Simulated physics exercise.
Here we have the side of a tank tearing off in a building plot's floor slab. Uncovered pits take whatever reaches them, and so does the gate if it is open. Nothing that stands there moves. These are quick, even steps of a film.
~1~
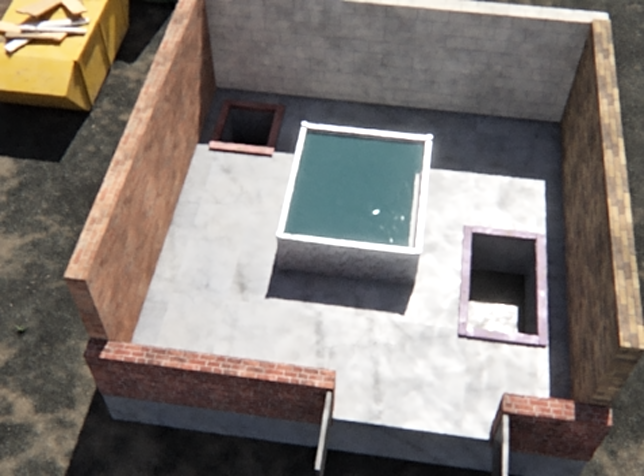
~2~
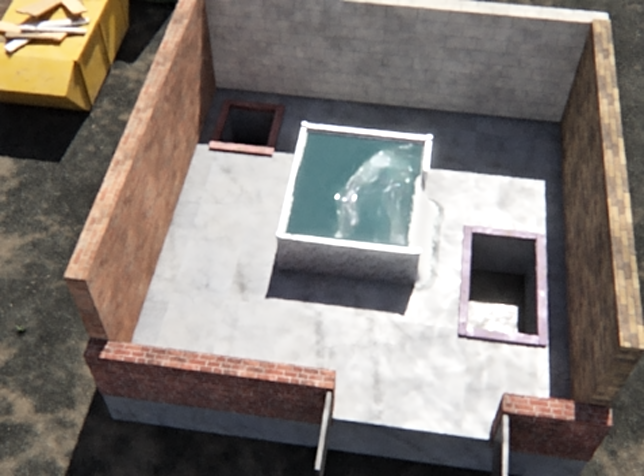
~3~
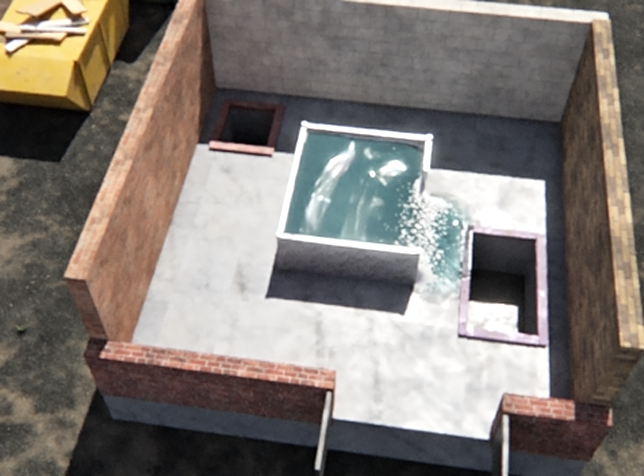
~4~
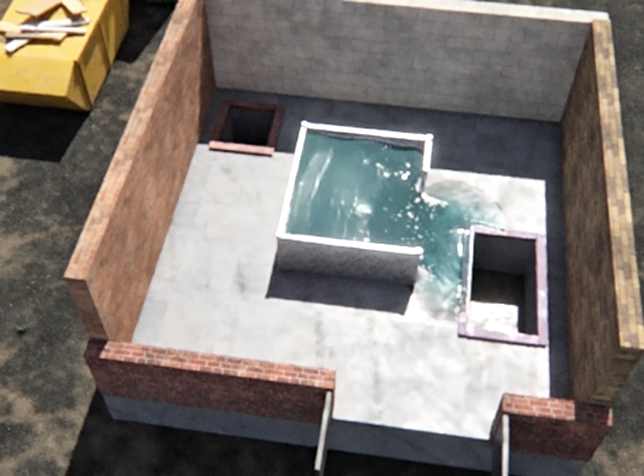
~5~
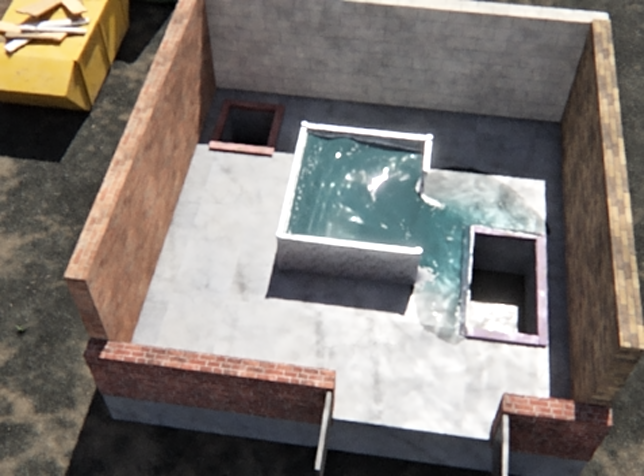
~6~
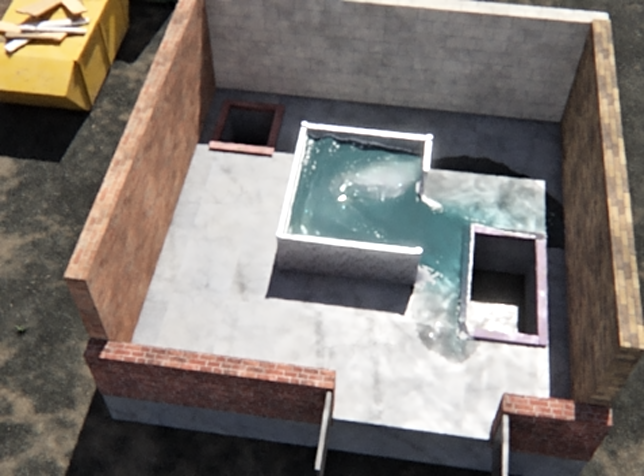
On a walled concrete floor slab on a building plot, a square tank of greenish water stands whole, then its right side opens and water pours out, spreading across the slab around the purple-edged opening toward the right wall.
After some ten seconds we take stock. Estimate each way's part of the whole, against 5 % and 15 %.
The gate takes between 5 and 15 %; the purple pit takes over 15 %; the red pit takes under 5 %.
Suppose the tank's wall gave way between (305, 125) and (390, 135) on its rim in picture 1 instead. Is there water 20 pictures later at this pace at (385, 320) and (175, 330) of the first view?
In that order: No water, under water.
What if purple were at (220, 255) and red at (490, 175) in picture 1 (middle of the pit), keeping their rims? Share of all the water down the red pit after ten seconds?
Per cent: Red 10.
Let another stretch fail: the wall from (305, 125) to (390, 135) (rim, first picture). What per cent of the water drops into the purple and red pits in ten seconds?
In per cent: Purple 12, red 25.
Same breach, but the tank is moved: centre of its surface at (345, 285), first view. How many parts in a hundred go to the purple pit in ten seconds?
In per cent: Purple 40.
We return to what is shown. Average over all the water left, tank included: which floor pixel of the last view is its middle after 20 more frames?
I would point to (412, 216).
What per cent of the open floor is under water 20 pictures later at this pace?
Close to 35 %.
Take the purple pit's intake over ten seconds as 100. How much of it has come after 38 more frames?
Some 95 per cent.
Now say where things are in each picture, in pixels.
In the first picture, the tank at (358, 188) is whole and still.
In the second picture, water pours out at (417, 232) and has run to (433, 204).
In the third picture, the front is at (457, 292), out from the gap at (417, 233).
In the fourth picture, water pours out at (416, 234) and has run to (500, 214).
In the fifth picture, the front is at (542, 229), out from the gap at (416, 233).
In the sixth picture, the front is at (563, 215), out from the gap at (416, 234).
A moment on, water covers 20 % of the floor; the gate 0 %, the purple pit 21 %, the red pit 0 %.
Next, water covers 20 % of the floor; the gate 1 %, the purple pit 36 %, the red pit 0 %.
Then, water covers 35 % of the floor; the gate 2 %, the purple pit 46 %, the red pit 0 %.
Later, water covers 50 % of the floor; the gate 5 %, the purple pit 54 %, the red pit 0 %.
In the end, water covers 65 % of the floor; the gate 10 %, the purple pit 56 %, the red pit 1 %.
